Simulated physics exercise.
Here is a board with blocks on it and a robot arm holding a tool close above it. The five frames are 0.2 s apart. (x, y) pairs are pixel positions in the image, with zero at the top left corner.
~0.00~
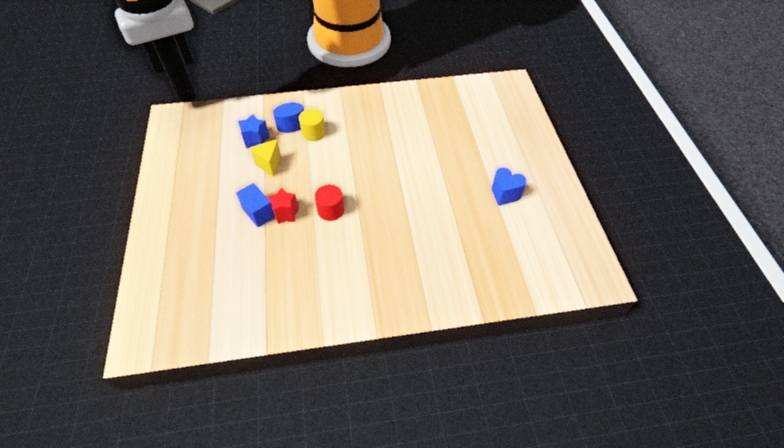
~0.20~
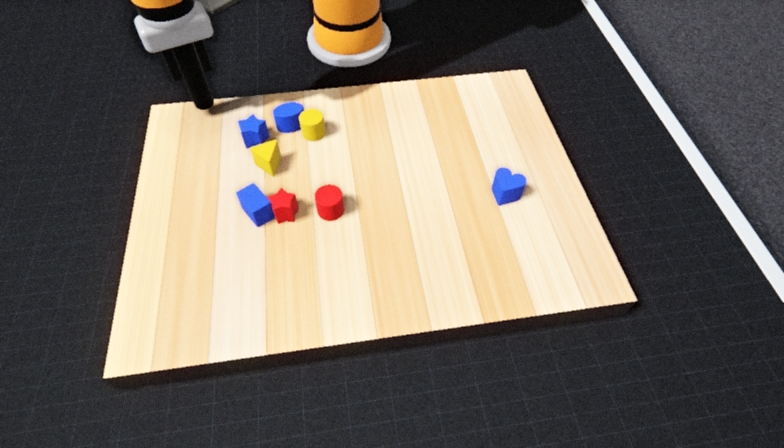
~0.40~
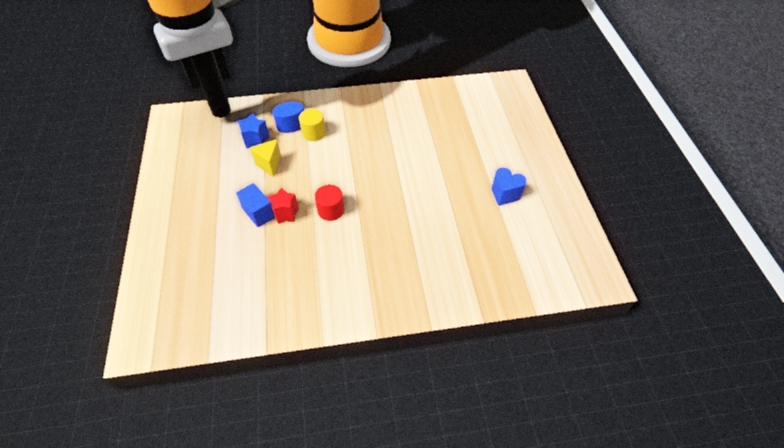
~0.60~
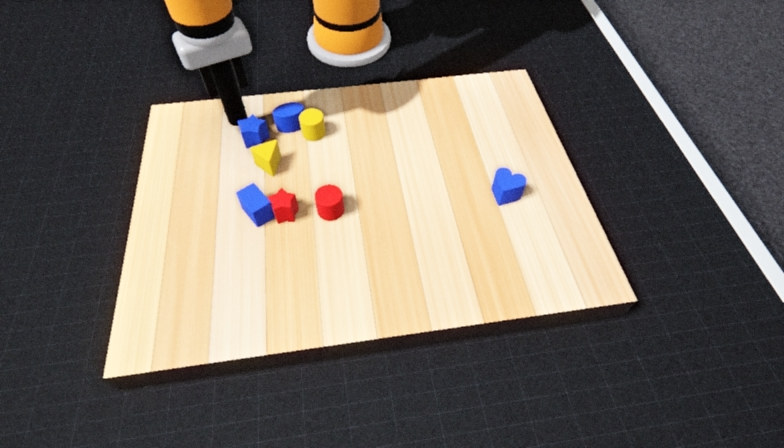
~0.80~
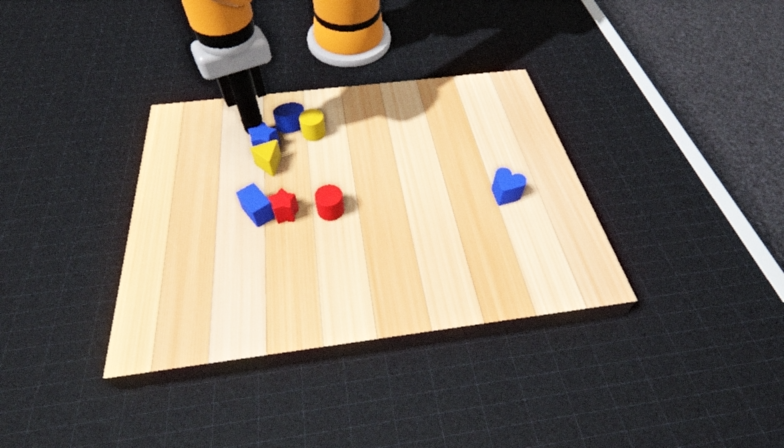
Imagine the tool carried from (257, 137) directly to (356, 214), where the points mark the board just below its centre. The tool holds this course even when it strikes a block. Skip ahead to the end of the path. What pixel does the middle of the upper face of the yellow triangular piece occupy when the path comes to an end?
About (278, 186).
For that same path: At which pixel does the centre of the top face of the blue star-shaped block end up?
Final place: (306, 188).
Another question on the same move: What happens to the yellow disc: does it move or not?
That block is not shifted.
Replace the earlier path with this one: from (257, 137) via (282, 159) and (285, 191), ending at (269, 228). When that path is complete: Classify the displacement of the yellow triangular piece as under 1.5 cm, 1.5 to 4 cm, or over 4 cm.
The distance will be above 4 cm.
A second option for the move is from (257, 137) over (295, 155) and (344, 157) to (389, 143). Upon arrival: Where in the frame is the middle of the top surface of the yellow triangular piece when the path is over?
I predict (274, 168).
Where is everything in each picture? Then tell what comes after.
Tool's lower end (188, 97); blue star-shaped block (251, 123); yellow triangular piece (265, 149); red star-shaped block (282, 198); yellow disc (311, 116); red disc (328, 195), in the first picture.
Tool (205, 104); blocks still, in the second picture.
Tool (222, 112); blocks still, in the third picture.
Tool (238, 120); blocks still, in the fourth picture.
Tool (255, 129); blue star-shaped block (261, 132); yellow triangular piece (265, 149); red star-shaped block (282, 198); yellow disc (311, 116); red disc (328, 195), in the fifth picture.
What follows on the original path. One third of the way, tool (286, 154); blue star-shaped block (290, 160), turned 20° clockwise; yellow triangular piece (277, 175), turned 45° clockwise.
Two thirds of the way, tool (320, 180); blue star-shaped block (305, 185), turned 70° clockwise; yellow triangular piece (278, 186), turned 75° clockwise; red star-shaped block (282, 204).
At the end, tool (355, 207); blue star-shaped block (306, 188), turned 90° clockwise; yellow triangular piece (278, 186), turned 75° clockwise; red star-shaped block (282, 204); yellow disc still; red disc (339, 216).
